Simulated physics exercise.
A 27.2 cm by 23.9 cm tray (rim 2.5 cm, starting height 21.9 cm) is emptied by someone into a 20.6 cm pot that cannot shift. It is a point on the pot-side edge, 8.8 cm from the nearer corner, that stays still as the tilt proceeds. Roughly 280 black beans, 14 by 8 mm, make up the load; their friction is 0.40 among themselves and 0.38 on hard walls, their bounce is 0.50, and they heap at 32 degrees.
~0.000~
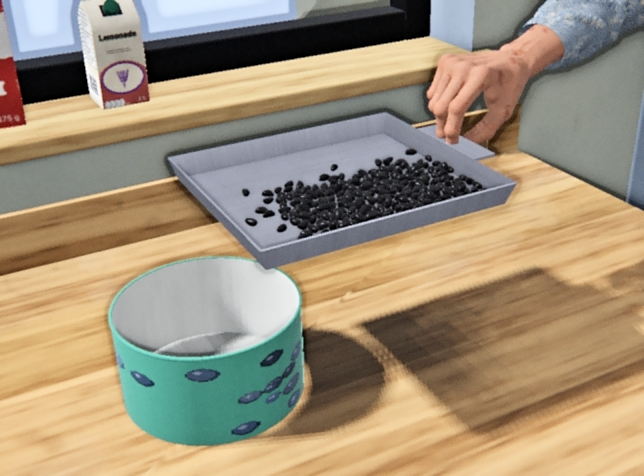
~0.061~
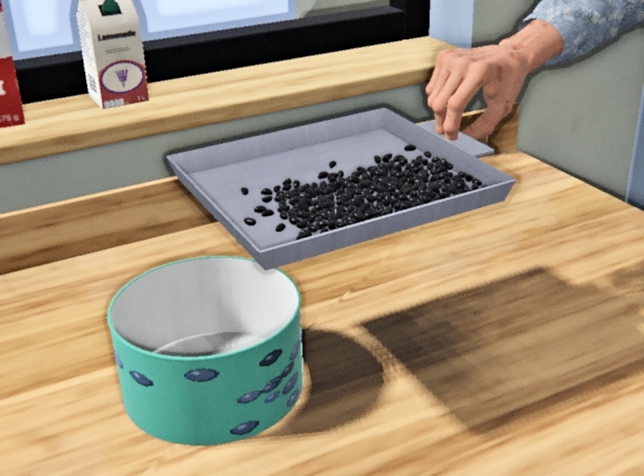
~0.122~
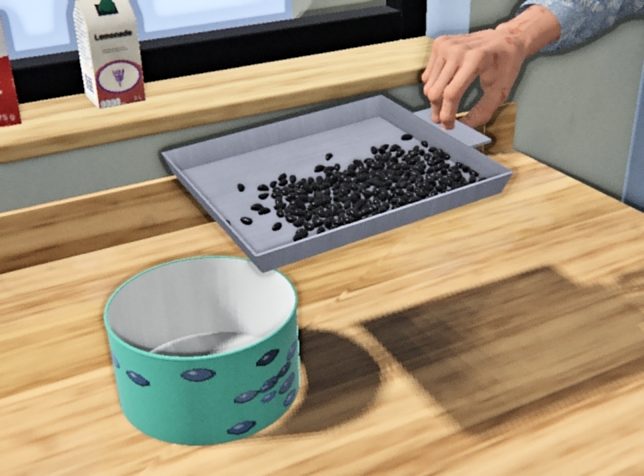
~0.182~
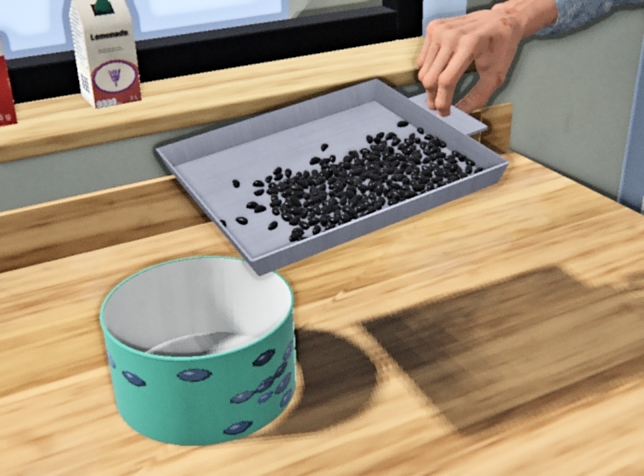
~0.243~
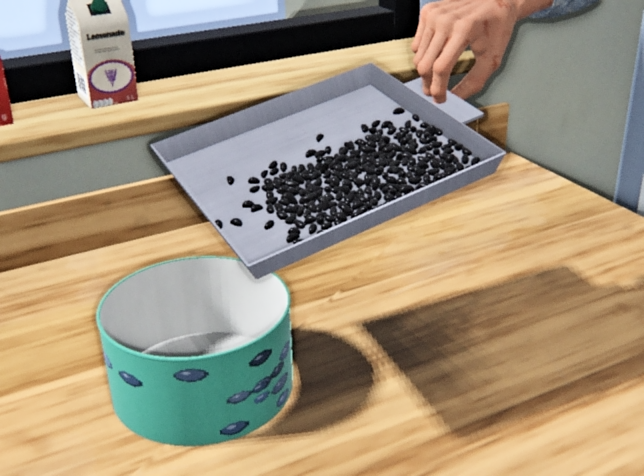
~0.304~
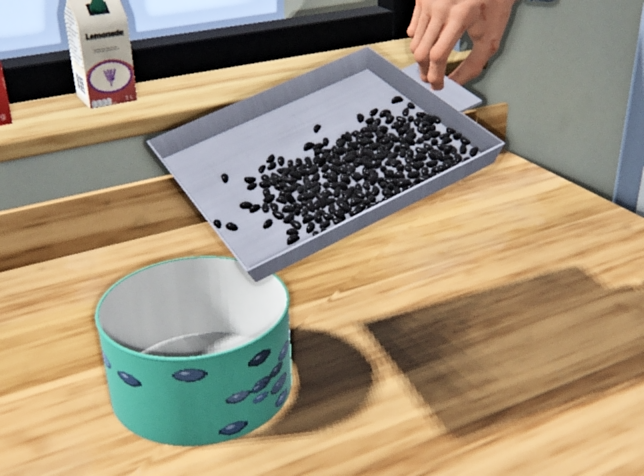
We see a hand holding a gray tray of black beans above a wooden counter, beside a teal pot; the hand rises and the tray gradually tilts, its left front corner lowest, while the beans stay mostly bunched together.
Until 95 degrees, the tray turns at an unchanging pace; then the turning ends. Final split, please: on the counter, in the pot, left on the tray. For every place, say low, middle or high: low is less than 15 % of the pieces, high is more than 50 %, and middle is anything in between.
Here is the split: Counter: High; pot: Low; tray: Low.
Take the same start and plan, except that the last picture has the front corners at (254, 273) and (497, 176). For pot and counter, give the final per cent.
You'd end with pot at 5 and counter at 95.
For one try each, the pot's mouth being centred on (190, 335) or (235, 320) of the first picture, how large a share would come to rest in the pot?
Some 55 and 60 per cent.
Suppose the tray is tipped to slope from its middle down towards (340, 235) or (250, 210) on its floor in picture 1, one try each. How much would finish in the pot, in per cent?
5 and 70 %.
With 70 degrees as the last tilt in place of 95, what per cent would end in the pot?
Around 5 %, I reckon.
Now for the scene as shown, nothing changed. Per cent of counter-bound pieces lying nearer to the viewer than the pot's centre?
Roughly 100 per cent.
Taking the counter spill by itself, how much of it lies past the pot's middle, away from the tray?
Share: Around 60 %.
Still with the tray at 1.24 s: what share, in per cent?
Value: About 50%.
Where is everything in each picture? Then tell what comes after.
In the first picture, tray tilt 0 degrees, front corners at (265, 245) and (506, 181); middle of the pieces at (381, 198); pot at (206, 303).
In the second picture, tray tilt 1 degrees, front corners at (264, 246) and (506, 179); middle of the pieces at (380, 196).
In the third picture, tray tilt 4 degrees, front corners at (260, 249) and (502, 171), lowest corner left front; middle of the pieces at (376, 190).
In the fourth picture, tray tilt 8 degrees, front corners at (256, 254) and (499, 161), lowest corner left front; middle of the pieces at (372, 184).
In the fifth picture, tray tilt 12 degrees, front corners at (252, 258) and (495, 152), lowest corner left front; middle of the pieces at (368, 177).
In the sixth picture, tray tilt 16 degrees, front corners at (251, 262) and (493, 143), lowest corner left front; middle of the pieces at (366, 170); pot at (194, 302). Its pace works out near 65 degrees a second.
Then, at 0.86 s, tilt 53 degrees; the tray holds 100 %, the pot 0 %.
After 1.24 s, tilt 79 degrees; the tray holds 50 %, the pot 0 %.
Then, at 1.70 s, tilt 95 degrees; the tray holds 0 %, the pot 5 %.
In the end, at 2.7 s, counter 95 %, pot 5 %, tray 0 %.
